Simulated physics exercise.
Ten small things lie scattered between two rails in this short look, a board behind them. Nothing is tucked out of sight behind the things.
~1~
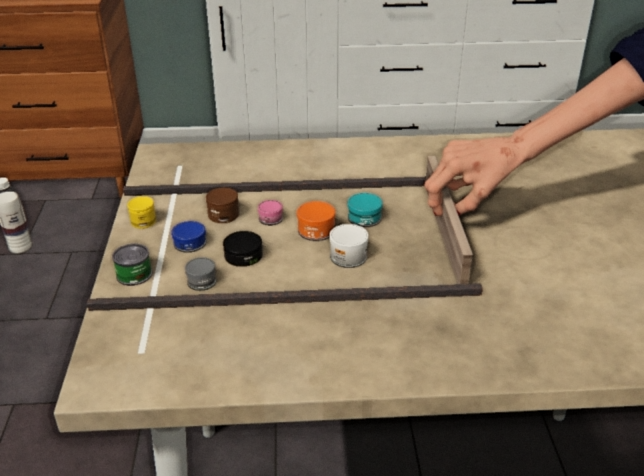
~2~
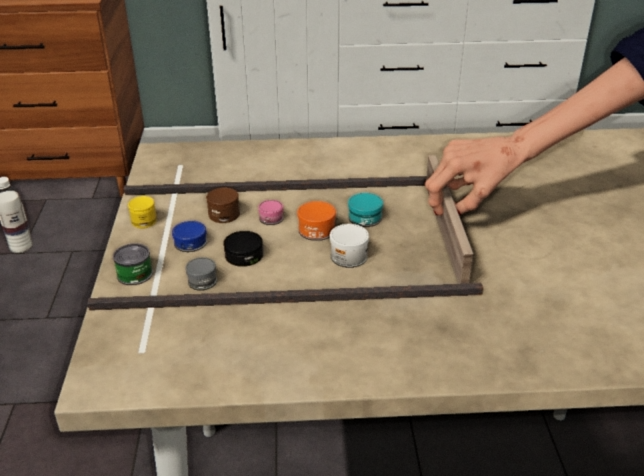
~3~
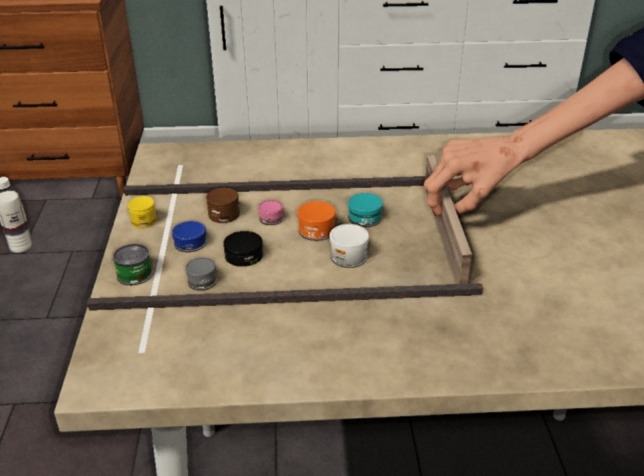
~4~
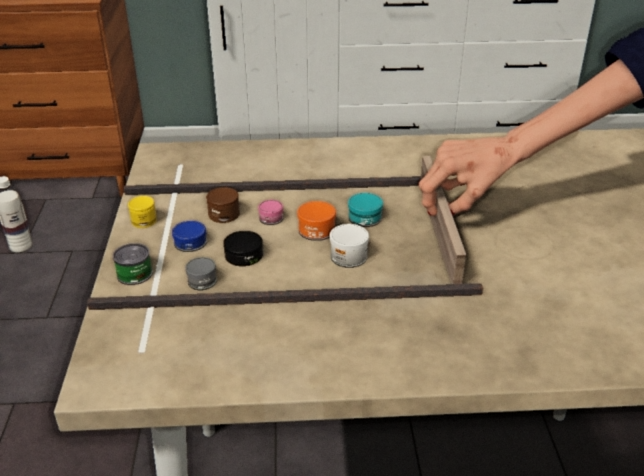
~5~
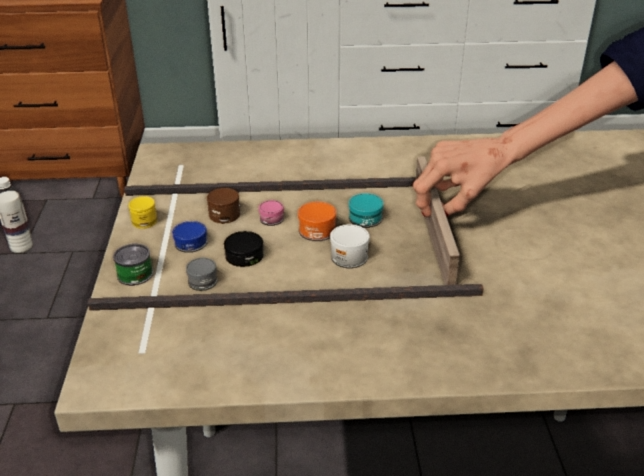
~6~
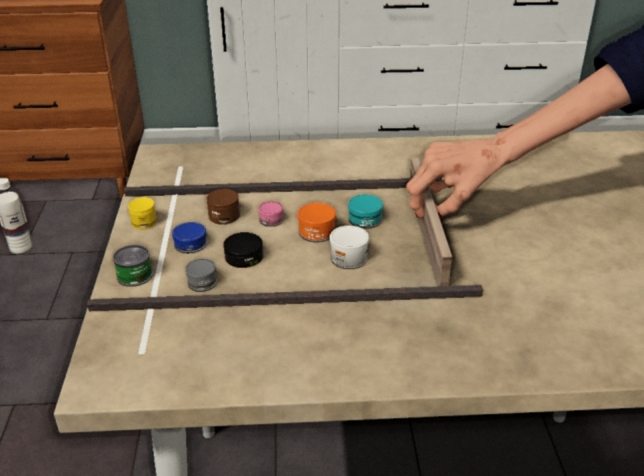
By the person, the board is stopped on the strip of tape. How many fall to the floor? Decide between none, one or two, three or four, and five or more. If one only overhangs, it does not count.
From what happens, the ones that come off the end make one or two in total.
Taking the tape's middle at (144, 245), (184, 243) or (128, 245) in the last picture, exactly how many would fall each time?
5, 0, 5.
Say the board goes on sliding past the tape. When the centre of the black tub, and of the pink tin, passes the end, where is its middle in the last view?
The middle is at (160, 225) when it's the black tub, and at (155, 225) when it's the pink tin.
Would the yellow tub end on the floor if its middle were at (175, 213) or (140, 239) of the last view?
Well, the yellow tub is gone in the first case and is gone in the second.
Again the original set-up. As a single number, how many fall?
A count of exactly 2.
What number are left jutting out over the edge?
I'd put it at 3.
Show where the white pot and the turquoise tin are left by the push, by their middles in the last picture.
You'll see the white pot at (139, 260), with the turquoise tin at (151, 217).
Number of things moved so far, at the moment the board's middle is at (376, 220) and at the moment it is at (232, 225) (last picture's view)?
By then 1, and later 8.
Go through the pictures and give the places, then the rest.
Yellow tub (142, 213); green tin (132, 265); blue tin (189, 237); board (446, 216); tape (164, 243), in the first frame.
Green tin (133, 264); black tub (244, 249), in the second frame.
Blue tin (190, 237); pink tin (271, 213), in the third frame.
Yellow tub (143, 212); orange tin (317, 221), in the fourth frame.
Green tin (133, 264); brown tub (224, 206), in the fifth frame.
Yellow tub (143, 214); green tin (133, 265); blue tin (190, 238); board (428, 218); tape (165, 244), in the sixth frame.
A little later, none off yet; yellow tub at rest near (143, 214); green tin at rest near (133, 265); blue tin at rest near (190, 238).
Next, none off yet; yellow tub at rest near (143, 214); green tin at rest near (133, 265); blue tin shifted a little near (177, 234).
When it is over, the number that fall off is one or two; down, blue tin and yellow tub.
